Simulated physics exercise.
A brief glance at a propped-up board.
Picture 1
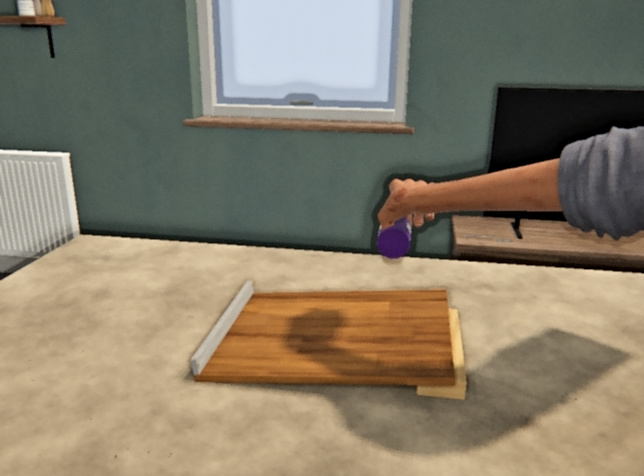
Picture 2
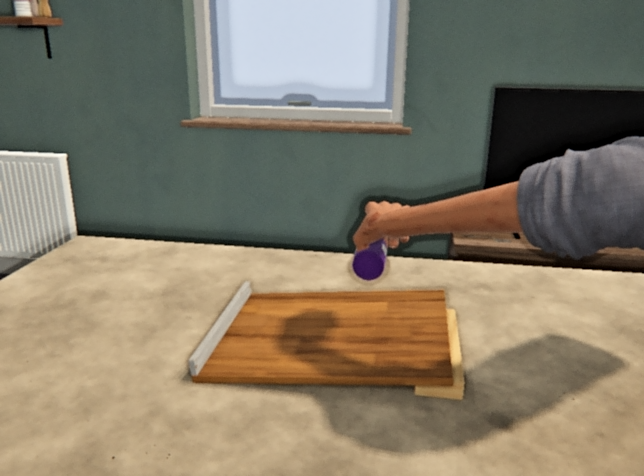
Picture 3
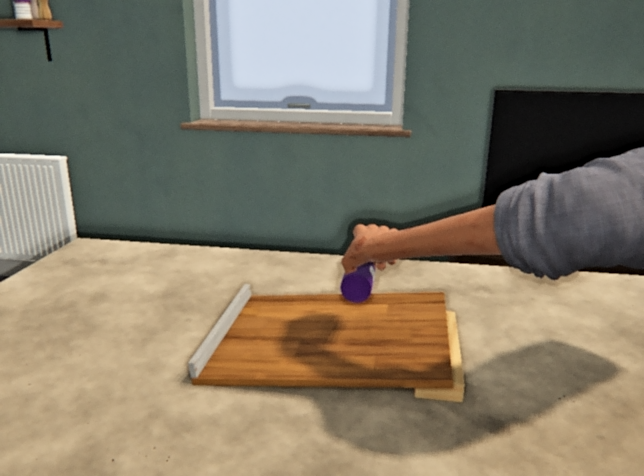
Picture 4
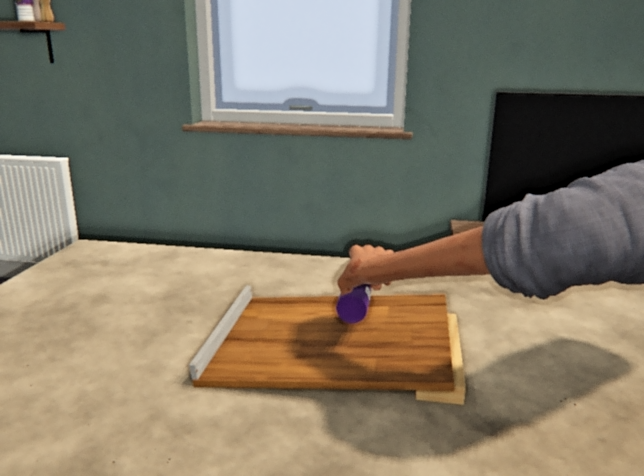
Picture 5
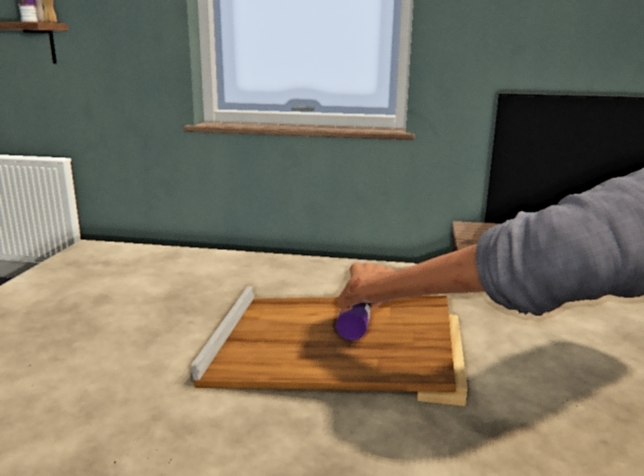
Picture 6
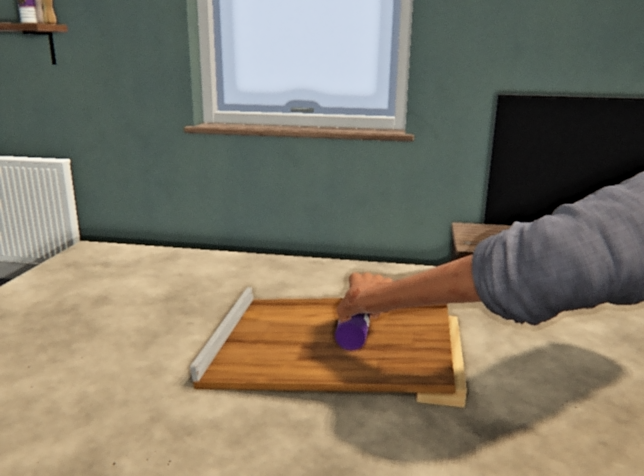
On a pale tabletop in a green-walled room, a hand in a grey sleeve lowers a purple shaker from above, moving slightly left at first, and sets it on a propped-up wooden board, keeping hold of it.
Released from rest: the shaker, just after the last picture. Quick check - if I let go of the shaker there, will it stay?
Once it's free, it descends.
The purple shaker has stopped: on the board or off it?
Once it settles, it is resting on top.
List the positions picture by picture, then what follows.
Coming down; purple shaker (395, 232), in the first picture.
Coming down; purple shaker (371, 253), in the second picture.
Coming down; purple shaker (359, 275), in the third picture.
Coming down; purple shaker (355, 294), in the fourth picture.
Coming down; purple shaker (355, 311), in the fifth picture.
Set down, still held; purple shaker (354, 321), in the sixth picture.
Then, 0.50 s after the last picture, purple shaker rolled about its own width near (332, 321).
Then, 0.70 s after the last picture, purple shaker rolled well along near (304, 321).
Then, 0.90 s after the last picture, purple shaker rolled well along near (267, 322).
Then, 1.00 s after the last picture, purple shaker rolled well along near (244, 322).
At rest, moved from the start, purple shaker. Seen from the same camera at the end, purple shaker near (242, 322). The purple shaker goes downhill.
